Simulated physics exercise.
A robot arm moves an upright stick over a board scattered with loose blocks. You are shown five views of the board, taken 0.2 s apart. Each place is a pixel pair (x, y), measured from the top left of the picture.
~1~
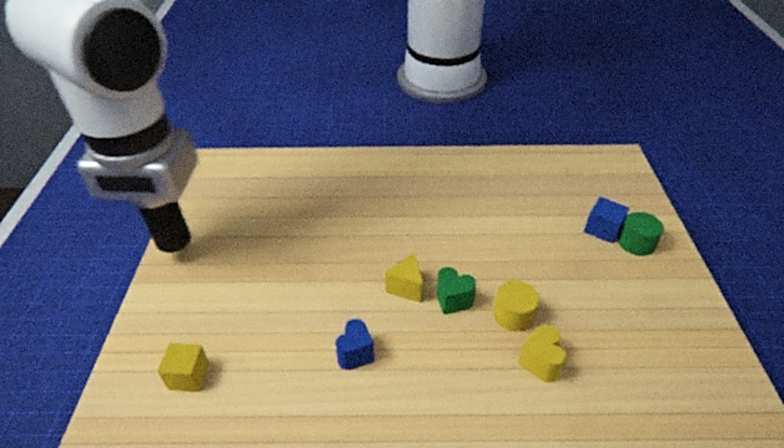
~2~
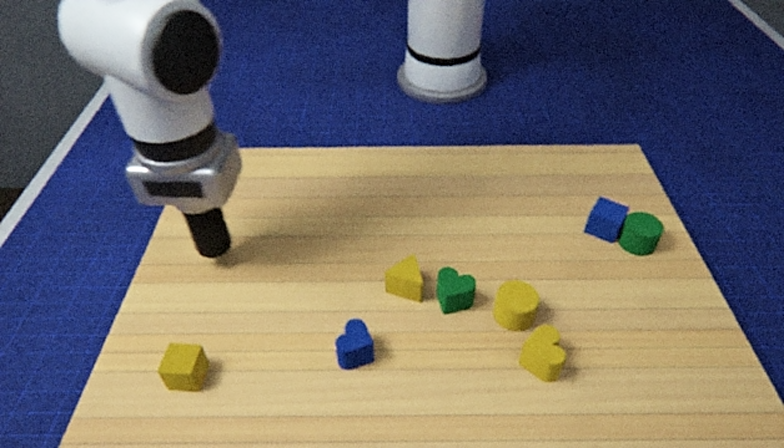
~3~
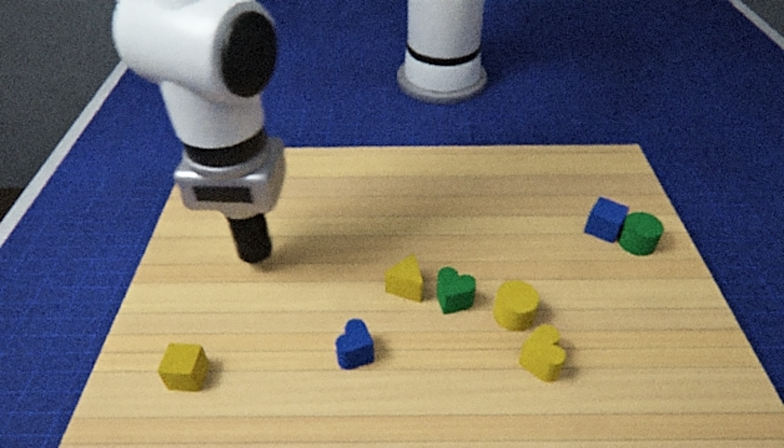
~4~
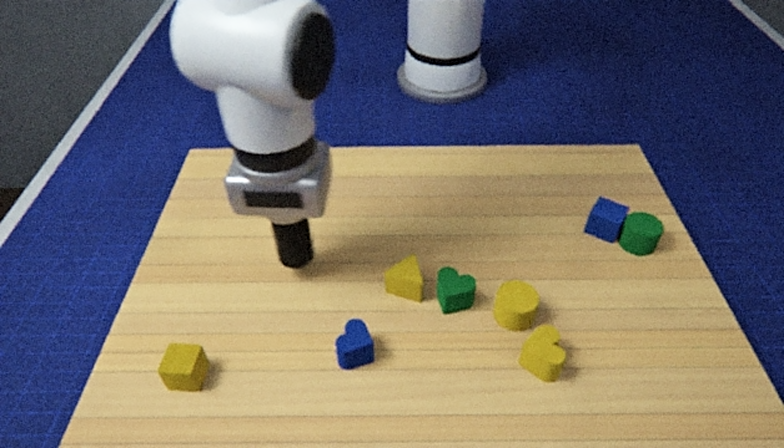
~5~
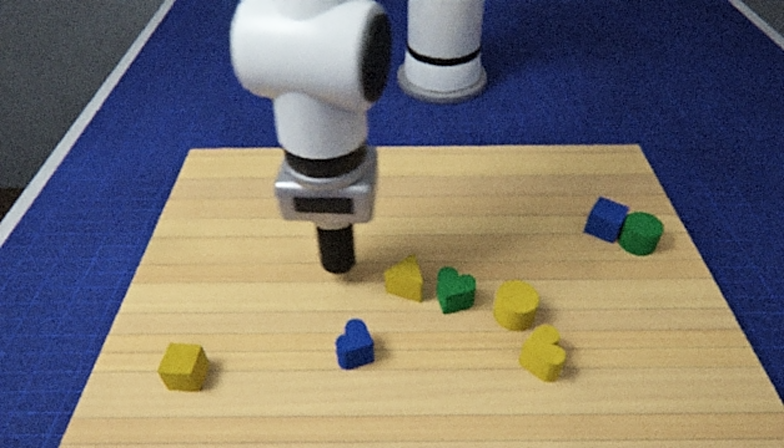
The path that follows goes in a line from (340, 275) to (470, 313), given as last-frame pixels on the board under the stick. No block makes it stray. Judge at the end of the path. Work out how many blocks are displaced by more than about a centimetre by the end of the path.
By the end, three or more blocks will have moved.
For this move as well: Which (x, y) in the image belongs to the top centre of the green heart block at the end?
It will end up at (505, 279).
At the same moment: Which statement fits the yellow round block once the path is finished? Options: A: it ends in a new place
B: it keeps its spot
My pick is A.
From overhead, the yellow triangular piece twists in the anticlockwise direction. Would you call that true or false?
That statement is accurate.
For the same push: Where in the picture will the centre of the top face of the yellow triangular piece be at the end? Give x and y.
It ends at (470, 264).
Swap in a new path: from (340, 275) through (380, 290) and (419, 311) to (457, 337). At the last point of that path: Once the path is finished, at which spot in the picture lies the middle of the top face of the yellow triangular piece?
Its top middle will sit at (439, 271).
The first path, step by step. One third of the way, stick (382, 275); yellow triangular piece (415, 271), turned 25° anticlockwise.
Two thirds of the way, stick (426, 287); yellow triangular piece (454, 271), turned 75° anticlockwise; green heart block (481, 280), turned 50° clockwise.
At the end, stick (472, 300); blue heart block still; yellow triangular piece (470, 264), turned 105° anticlockwise; green heart block (505, 279), turned 15° clockwise; yellow round block (544, 298).
